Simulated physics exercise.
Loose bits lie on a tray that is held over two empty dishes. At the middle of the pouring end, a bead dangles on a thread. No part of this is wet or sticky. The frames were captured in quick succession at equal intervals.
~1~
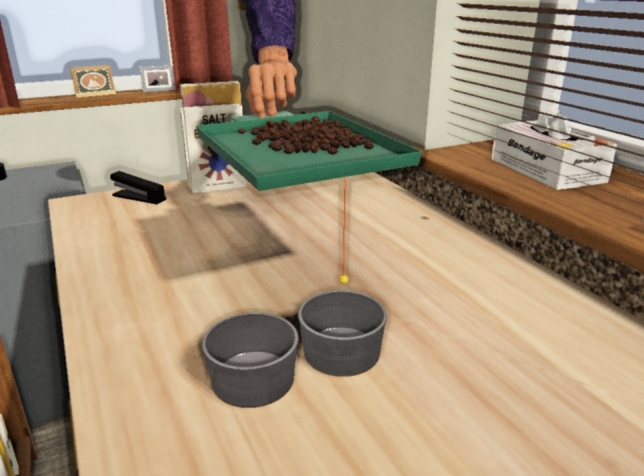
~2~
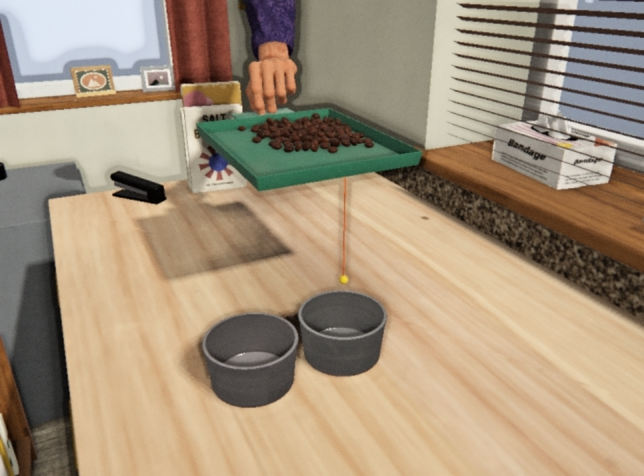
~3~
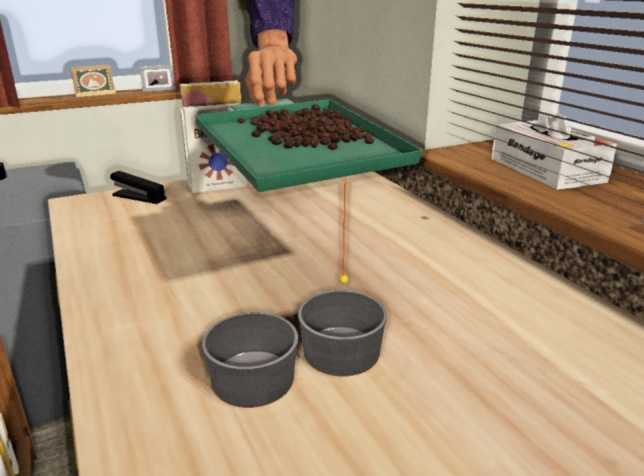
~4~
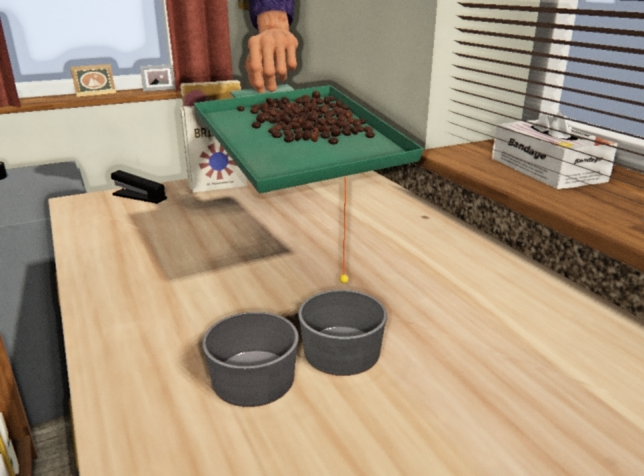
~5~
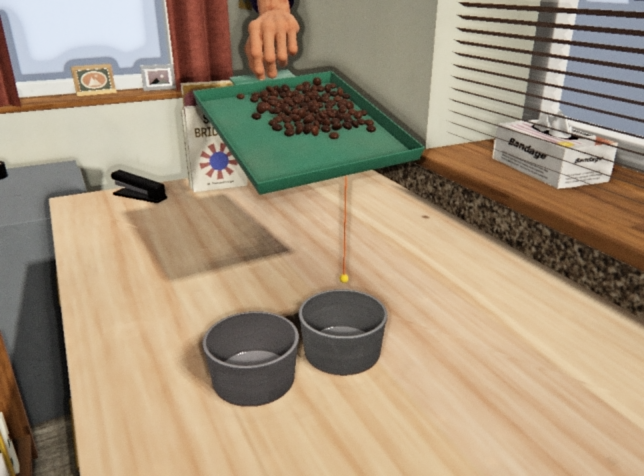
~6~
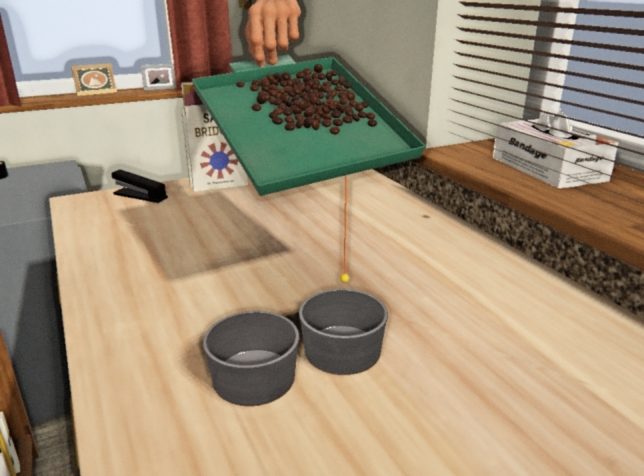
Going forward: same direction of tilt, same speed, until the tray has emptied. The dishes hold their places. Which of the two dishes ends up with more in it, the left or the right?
Going by this, it mostly spills to the right of the two.
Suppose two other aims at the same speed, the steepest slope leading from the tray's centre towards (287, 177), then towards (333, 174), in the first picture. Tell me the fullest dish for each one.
The leftmost dish, then the rightmost dish.
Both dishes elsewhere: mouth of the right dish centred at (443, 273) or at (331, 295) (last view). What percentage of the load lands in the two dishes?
Around 10 then around 40 per cent.
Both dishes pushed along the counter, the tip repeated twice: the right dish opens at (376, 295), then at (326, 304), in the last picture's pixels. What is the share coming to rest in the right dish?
In the first position around 20 percent, in the second around 40 percent.
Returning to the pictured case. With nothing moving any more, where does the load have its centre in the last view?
Close to (336, 353) in the last picture.
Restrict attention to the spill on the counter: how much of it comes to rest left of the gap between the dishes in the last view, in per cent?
Roughly 30 in a hundred.
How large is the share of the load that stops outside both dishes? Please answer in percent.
Roughly 40 per cent.
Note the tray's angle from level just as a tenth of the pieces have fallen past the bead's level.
Roughly 75 degrees of tilt.
Soon, tray tipped steeply; most on the tray; about a quarter in the air.
A while on, tray tipped past a quarter turn; about a third on the tray; a small part in the left dish; about a quarter in the right dish; about a quarter outside both; a small part in the air.
Towards the end, tray tipped past a quarter turn; about a quarter in the left dish; about half in the right dish; about a third outside both.
Finally, tray tipped past a quarter turn; about a quarter in the left dish; about half in the right dish; about a third outside both.
